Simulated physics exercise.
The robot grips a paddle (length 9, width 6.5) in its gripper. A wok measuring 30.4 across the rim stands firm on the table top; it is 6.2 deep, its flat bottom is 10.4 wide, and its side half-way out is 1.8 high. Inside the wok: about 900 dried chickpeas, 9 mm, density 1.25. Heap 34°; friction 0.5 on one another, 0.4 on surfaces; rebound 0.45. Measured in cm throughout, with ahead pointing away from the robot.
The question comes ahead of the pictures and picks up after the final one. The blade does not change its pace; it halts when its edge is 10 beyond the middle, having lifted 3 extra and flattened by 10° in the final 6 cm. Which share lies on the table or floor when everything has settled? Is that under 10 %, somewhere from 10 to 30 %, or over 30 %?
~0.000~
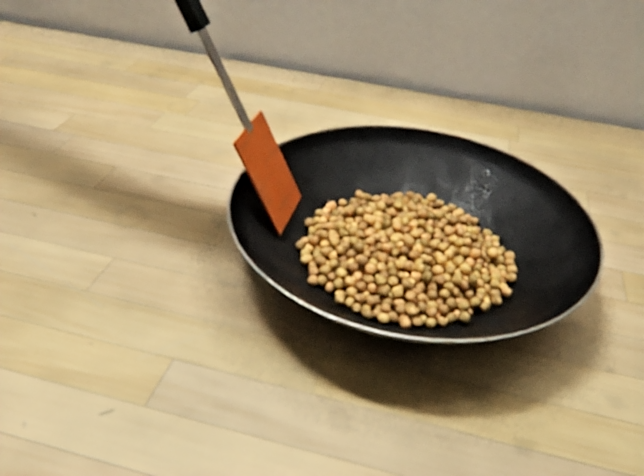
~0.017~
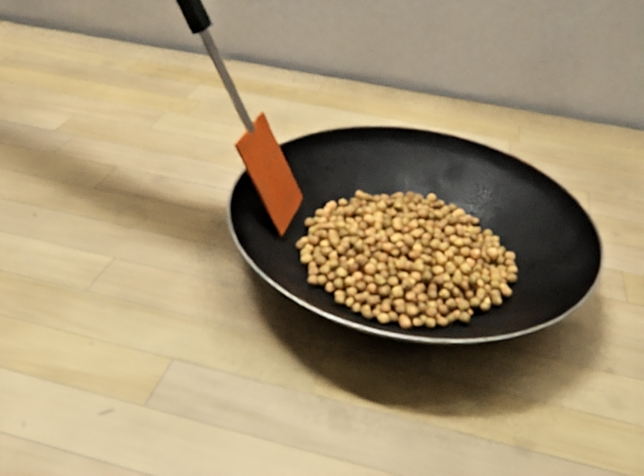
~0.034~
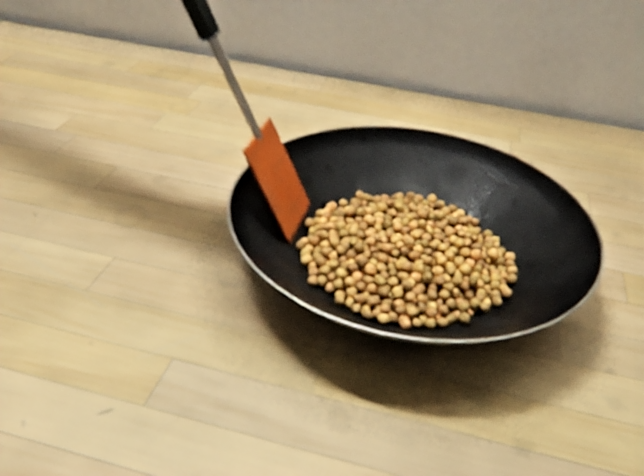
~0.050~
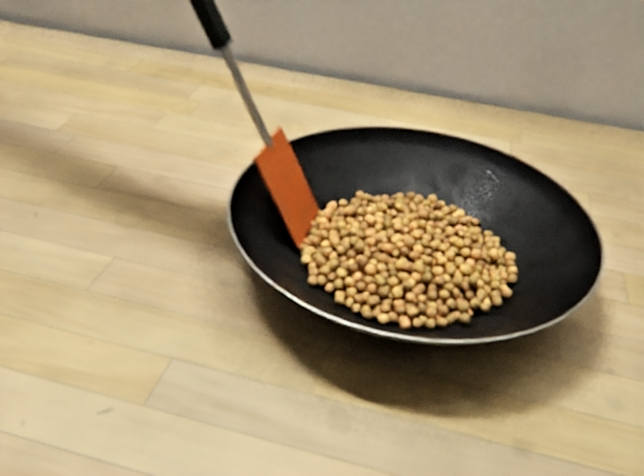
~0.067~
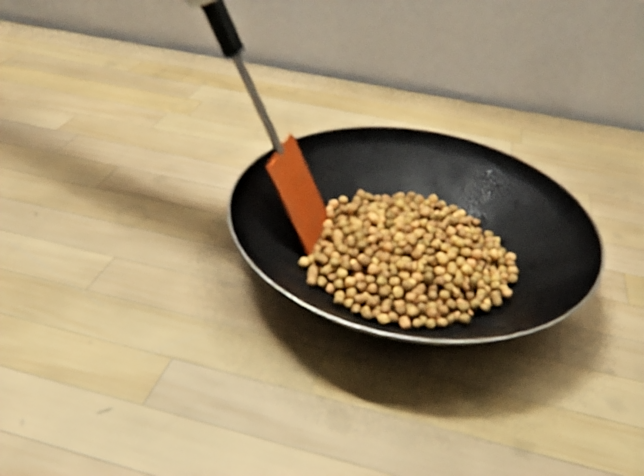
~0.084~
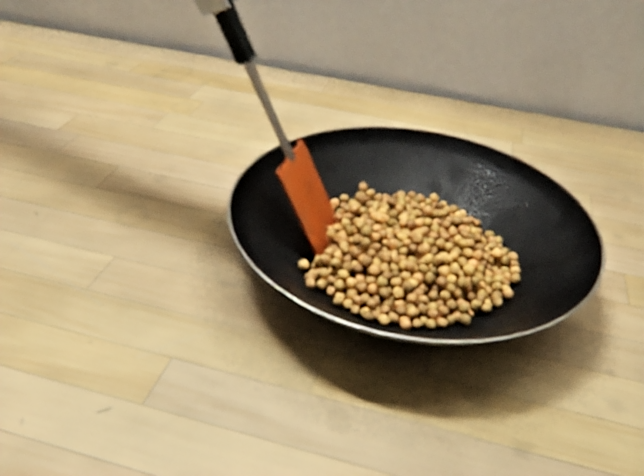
It is under 10 %.
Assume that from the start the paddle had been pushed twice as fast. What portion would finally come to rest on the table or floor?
I'd reckon close to 25 per cent.
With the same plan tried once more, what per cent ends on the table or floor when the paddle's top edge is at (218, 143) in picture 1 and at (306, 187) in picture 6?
Off the vessel, on the table or floor: Some 25 percent.
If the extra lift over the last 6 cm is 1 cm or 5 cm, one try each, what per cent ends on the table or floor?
5 and 5 %.
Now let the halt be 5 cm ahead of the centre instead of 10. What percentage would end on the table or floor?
0 %, roughly.
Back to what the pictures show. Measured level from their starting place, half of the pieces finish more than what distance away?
Distance: Around 4 cm.
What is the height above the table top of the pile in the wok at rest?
Near 6.5 centimetres high.
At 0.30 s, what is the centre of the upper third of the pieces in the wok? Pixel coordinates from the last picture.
I'd say close to (511, 253).
After 0.19 s, sloping 63°, highest piece 4 above the table; 900 in the wok.
After 0.30 s, sloping 60°, highest piece 6 above the table; 900 in the wok.
After 0.56 s, sloping 53°, highest piece 7 above the table; 842 in the wok, 50 on the table or floor, 8 on the blade or in flight.
After 1.61 s, sloping 53°, highest piece 6 above the table; 842 in the wok, 58 on the table or floor.
At rest, 842 in the wok, 58 on the table or floor. That is 6 % on the table or floor.
